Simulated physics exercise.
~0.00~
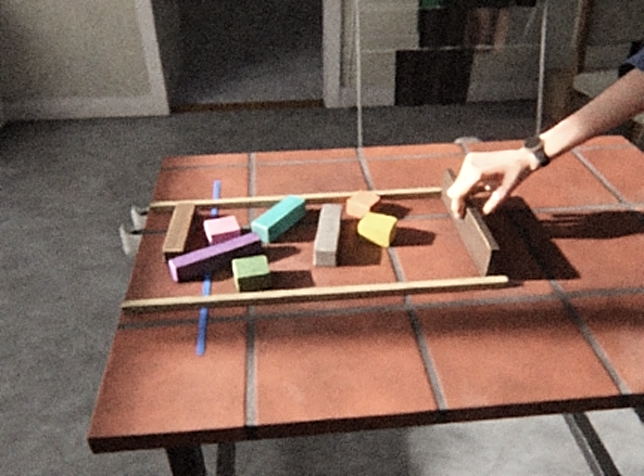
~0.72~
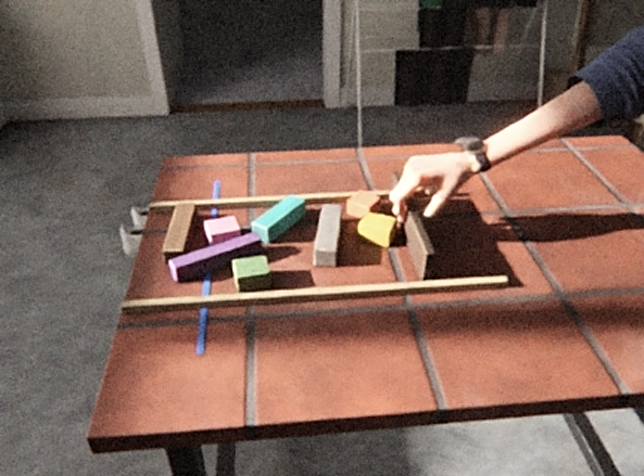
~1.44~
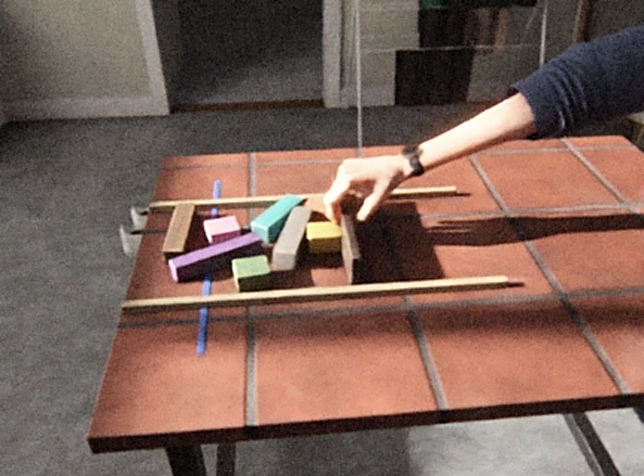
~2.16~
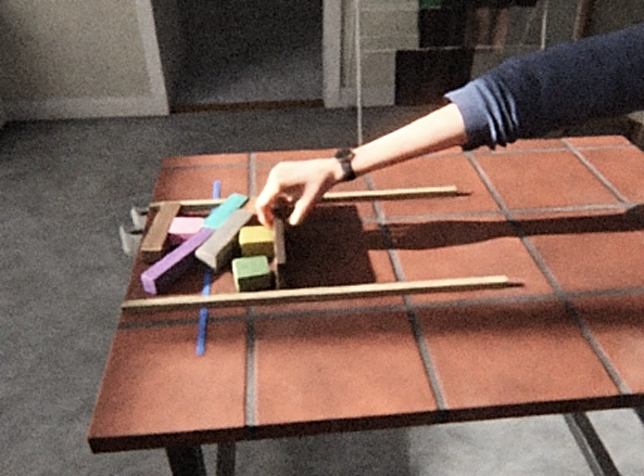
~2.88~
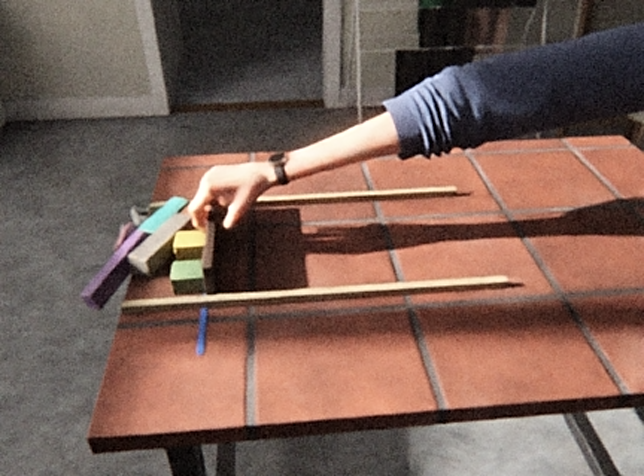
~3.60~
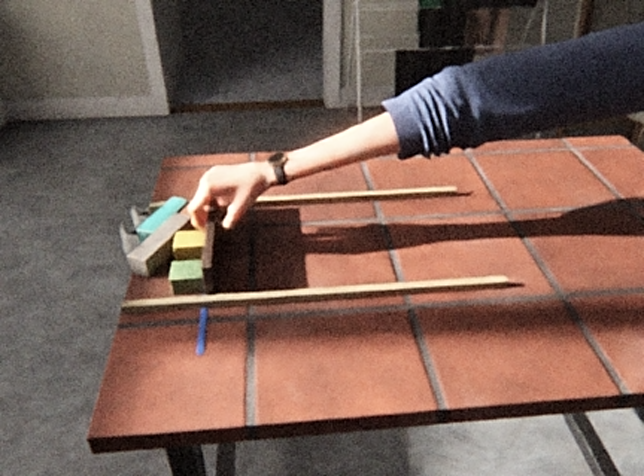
A hand slides an upright board leftward between two wooden strips on a tiled table, gathering colored blocks and pushing them past a blue tape line. The brown, pink and purple pieces go over the left edge, while the teal, gray, yellow and green ones remain beside the halted board.
